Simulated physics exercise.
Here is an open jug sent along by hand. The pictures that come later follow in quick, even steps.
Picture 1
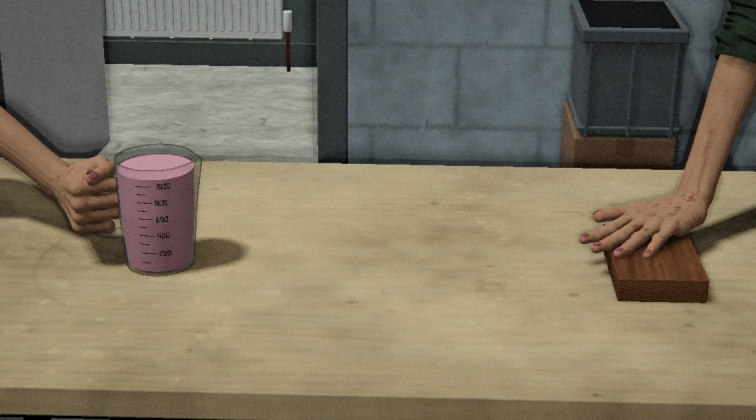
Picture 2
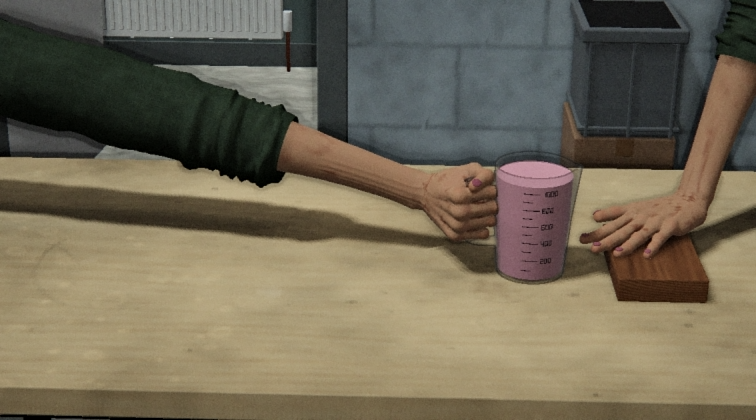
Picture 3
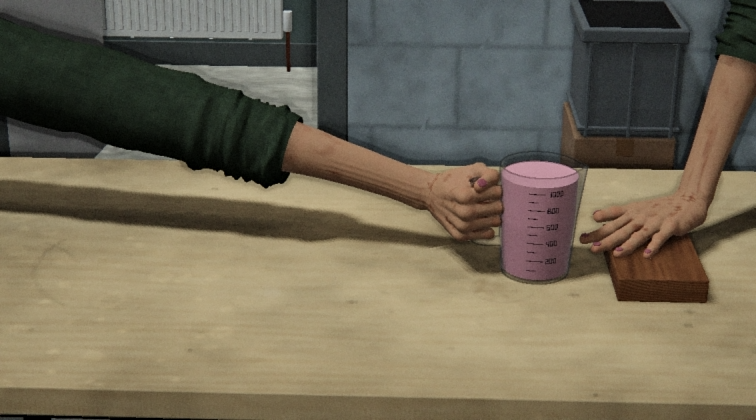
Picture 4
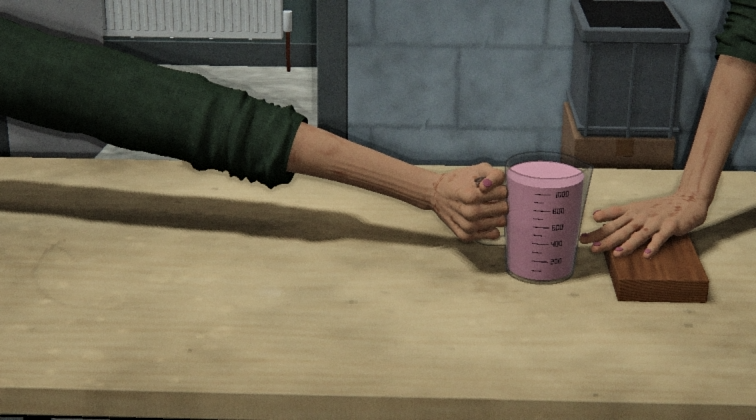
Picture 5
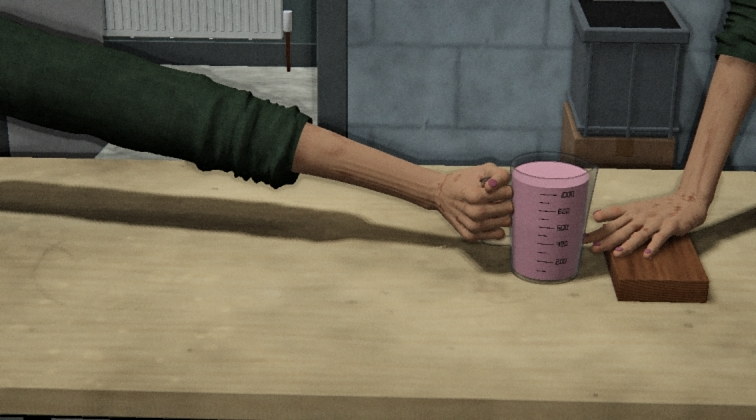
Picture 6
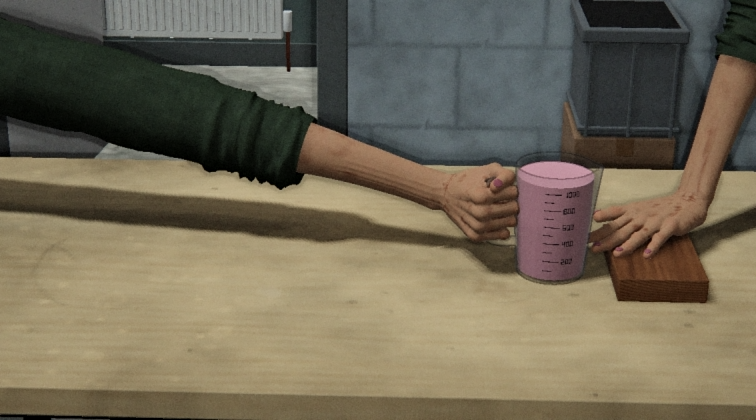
A jug of pink liquid is slid right by a hand, first far, then slightly.
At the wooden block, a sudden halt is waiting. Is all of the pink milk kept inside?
Yes, it all stays in.
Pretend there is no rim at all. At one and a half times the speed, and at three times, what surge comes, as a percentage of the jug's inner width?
In order, 10 % and 20 %.
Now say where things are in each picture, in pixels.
At rest; jug (158, 208) nearly full; wooden block (653, 262), in the first picture.
Under way; jug nearly full, surface at (535, 175), in the second picture.
On by 5 px; jug (538, 216) nearly full, in the third picture.
On by 5 px; jug nearly full, surface at (545, 175), in the fourth picture.
On by 5 px; jug (548, 216) nearly full, in the fifth picture.
On by 5 px; jug nearly full, surface at (555, 175); wooden block (653, 262), in the sixth picture.
Shortly, the jug meets the wooden block.
Then, the pink milk surges up the wall; the wave climbs under half way to the rim.
At the finish, the jug stands at the wooden block; none is lost.
